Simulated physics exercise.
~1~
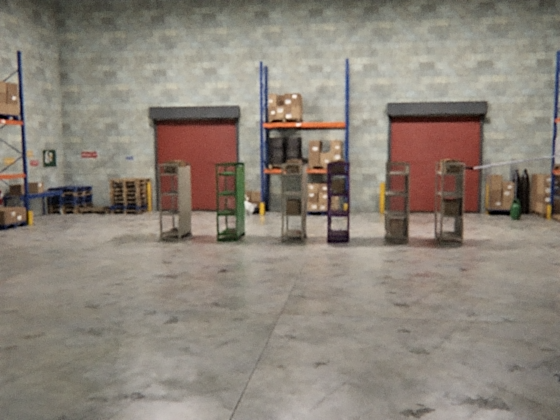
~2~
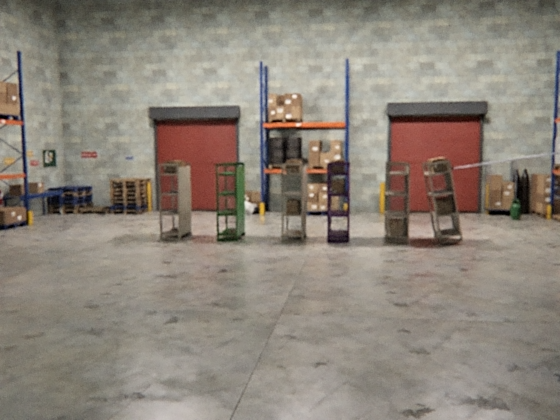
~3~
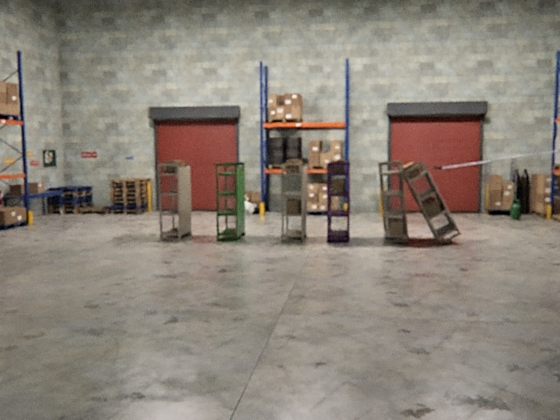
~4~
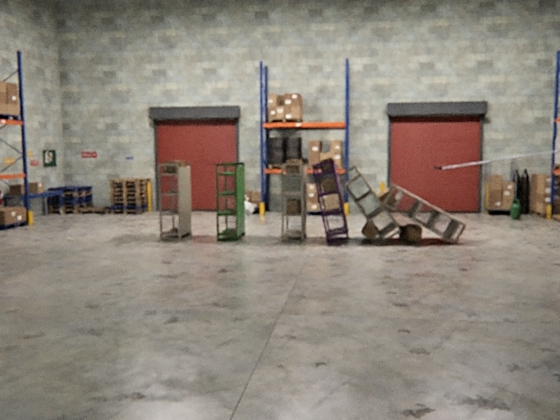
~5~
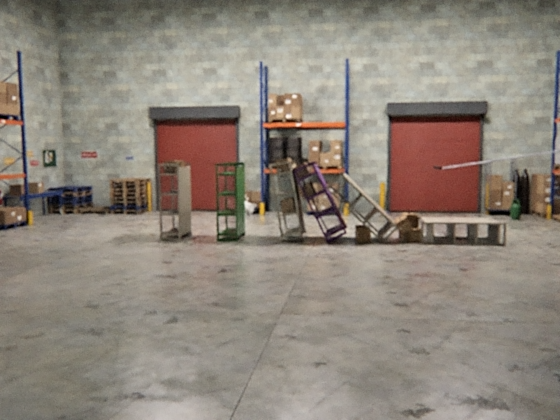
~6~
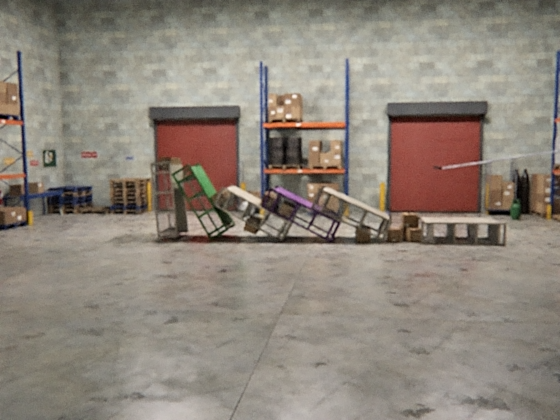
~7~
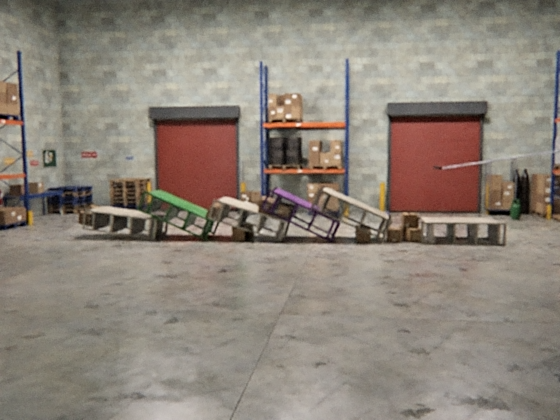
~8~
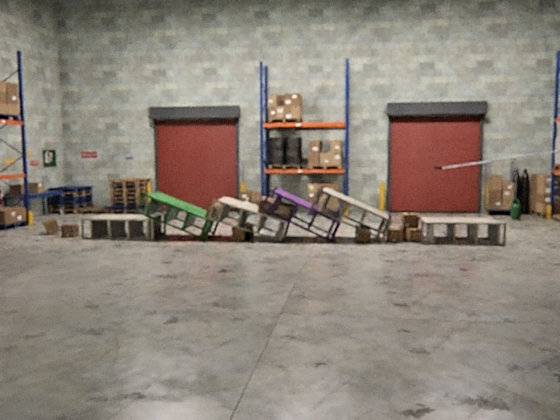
At first, six shelf racks, one green and one purple among them, stand in a row across a warehouse floor, with a thin pole reaching in from the right. The pole moves left and the rightmost rack tips toward its neighbor. That rack drops flat on the floor while the next one leans left into the purple rack. The purple rack tilts onto the one beyond it, boxes spill, and the green rack is pushed over in turn. Finally the leftmost rack topples, leaving both end racks flat and the middle four slumped at a slant among scattered boxes.
